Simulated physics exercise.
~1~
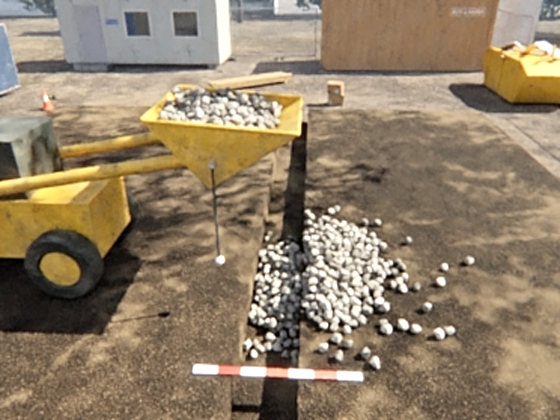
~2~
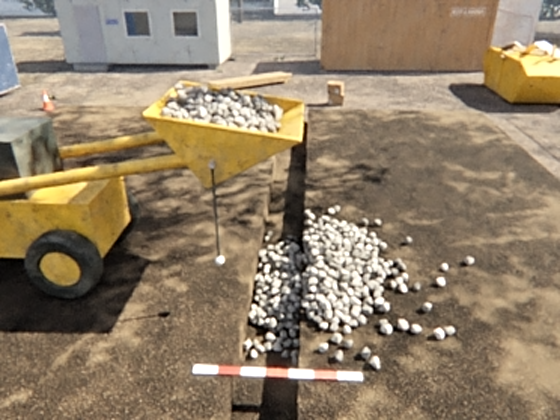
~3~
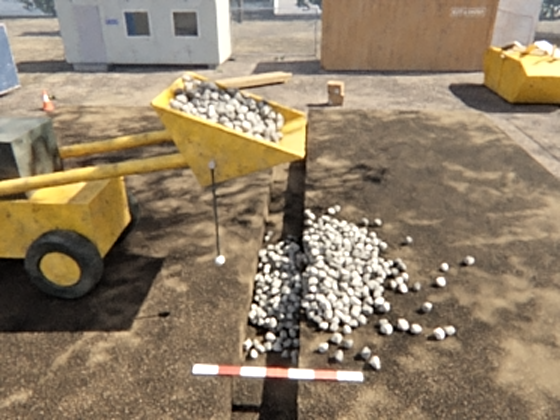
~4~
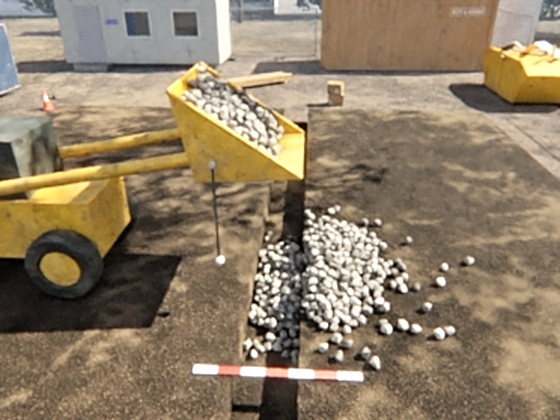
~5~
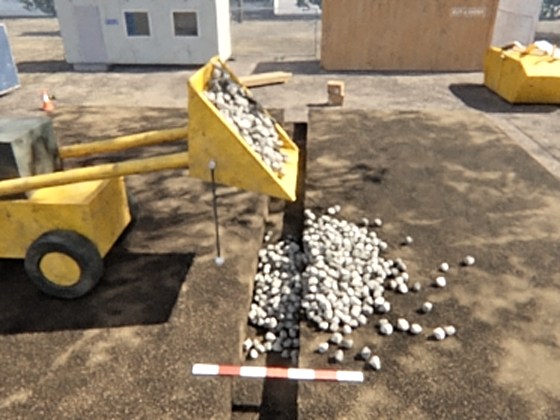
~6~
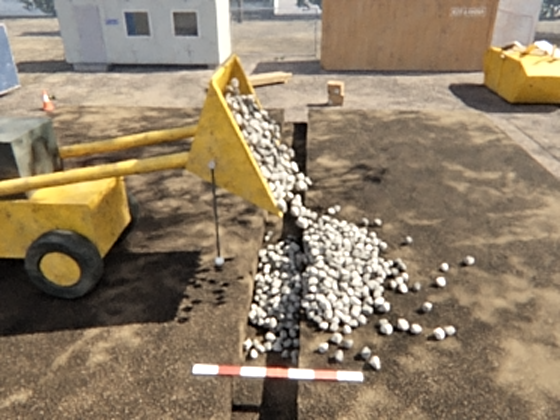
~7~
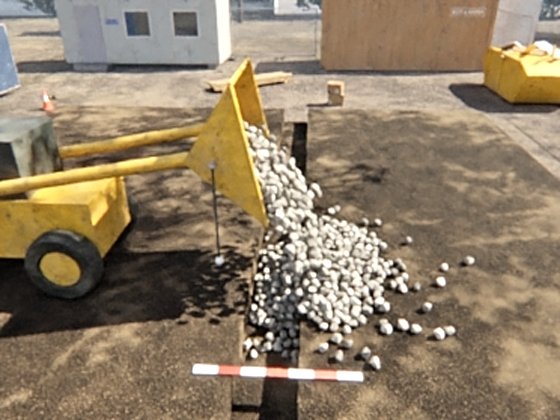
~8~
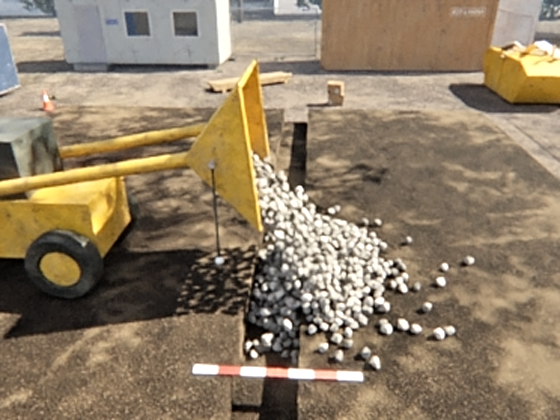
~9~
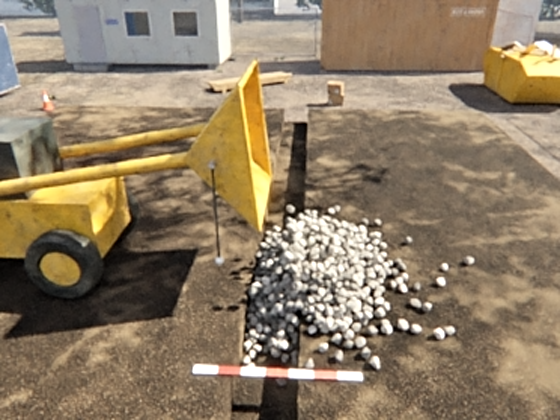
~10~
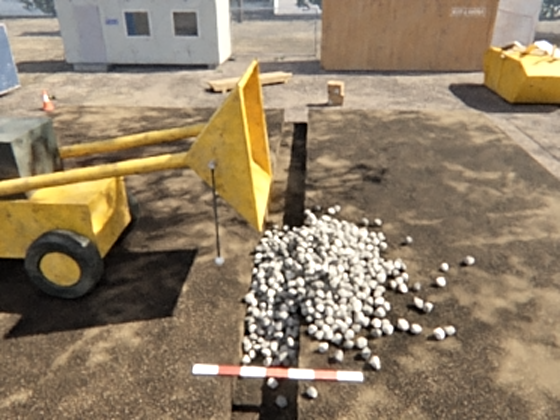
The video shows a yellow loader steadily tipping its raised bucket of pale stones forward over a narrow trench, where they pour onto an existing pile. The emptied bucket stays steeply tilted as the last stones settle in a larger heap covering part of the trench and the ground to its right.
